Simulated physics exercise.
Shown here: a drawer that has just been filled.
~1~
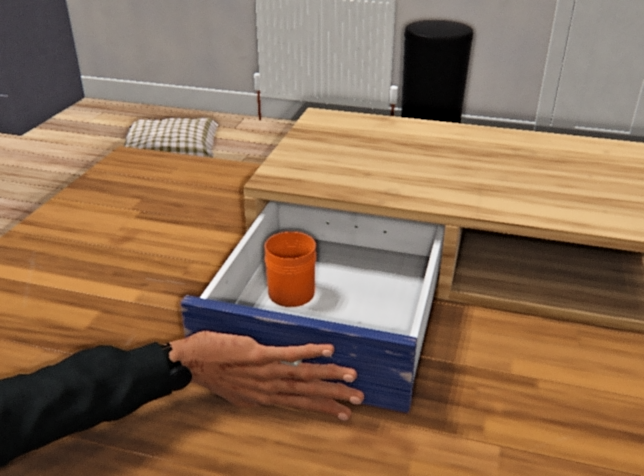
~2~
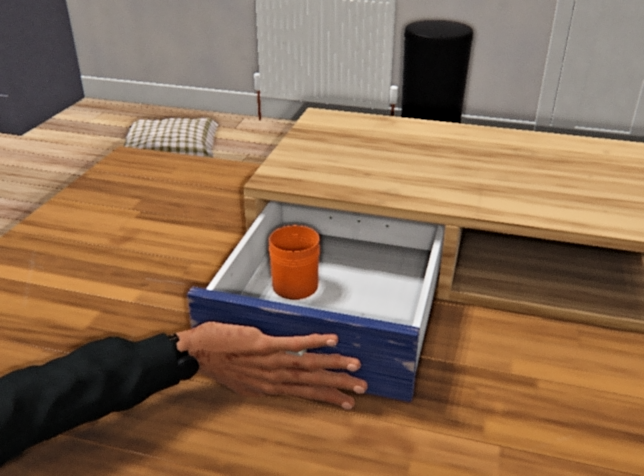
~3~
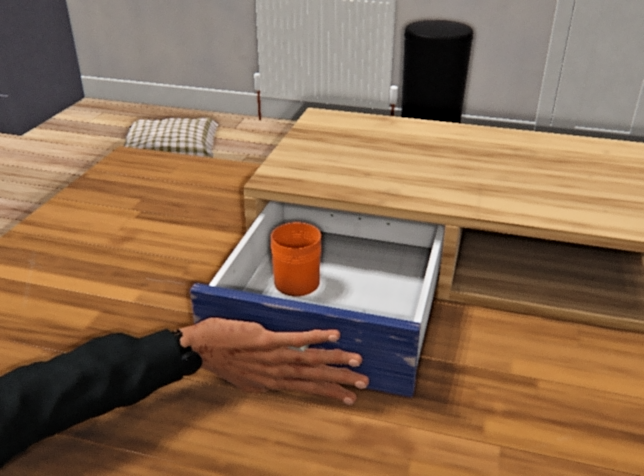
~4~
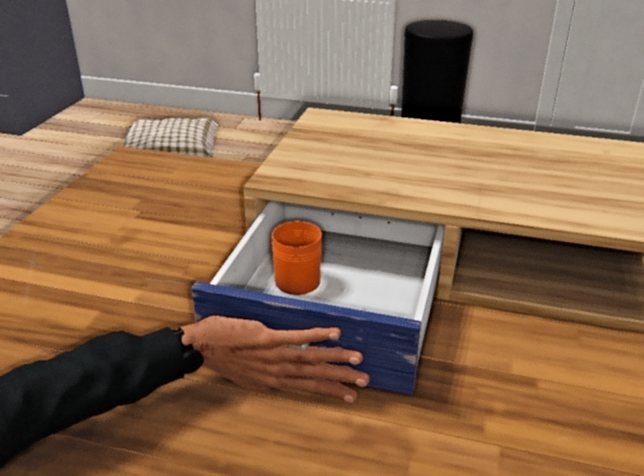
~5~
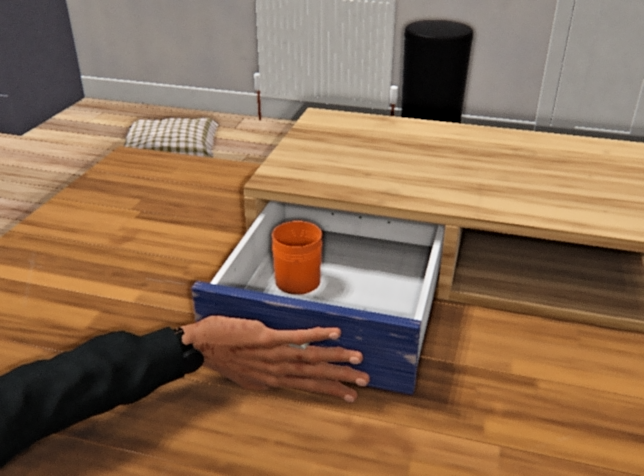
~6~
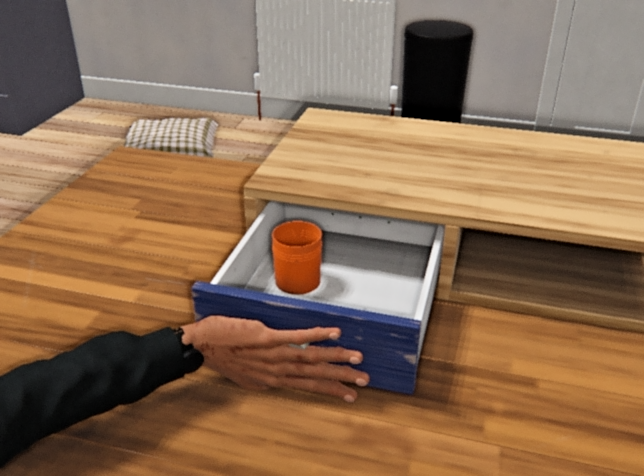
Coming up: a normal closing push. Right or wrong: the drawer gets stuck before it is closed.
Wrong.
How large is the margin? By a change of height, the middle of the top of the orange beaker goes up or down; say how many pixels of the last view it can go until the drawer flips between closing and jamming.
It would take a shift of about 8 pixels, up.
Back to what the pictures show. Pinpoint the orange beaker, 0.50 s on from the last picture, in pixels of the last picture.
It should be close to (316, 225).
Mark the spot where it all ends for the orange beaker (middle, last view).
You'll find it close to (339, 185).
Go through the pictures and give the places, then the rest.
In the first frame, drawer (329, 283) wide open; orange beaker (291, 270).
In the second frame, drawer (332, 275) wide open; chest (460, 205).
In the third frame, drawer (334, 272) wide open; orange beaker (297, 260).
In the fourth frame, drawer (334, 271) wide open; chest (460, 205).
In the fifth frame, drawer (335, 271) wide open; orange beaker (298, 259).
In the sixth frame, drawer (335, 271) wide open; chest (460, 205).
Then, 0.50 s after the last picture, drawer about half in.
At rest, the drawer shuts flush.
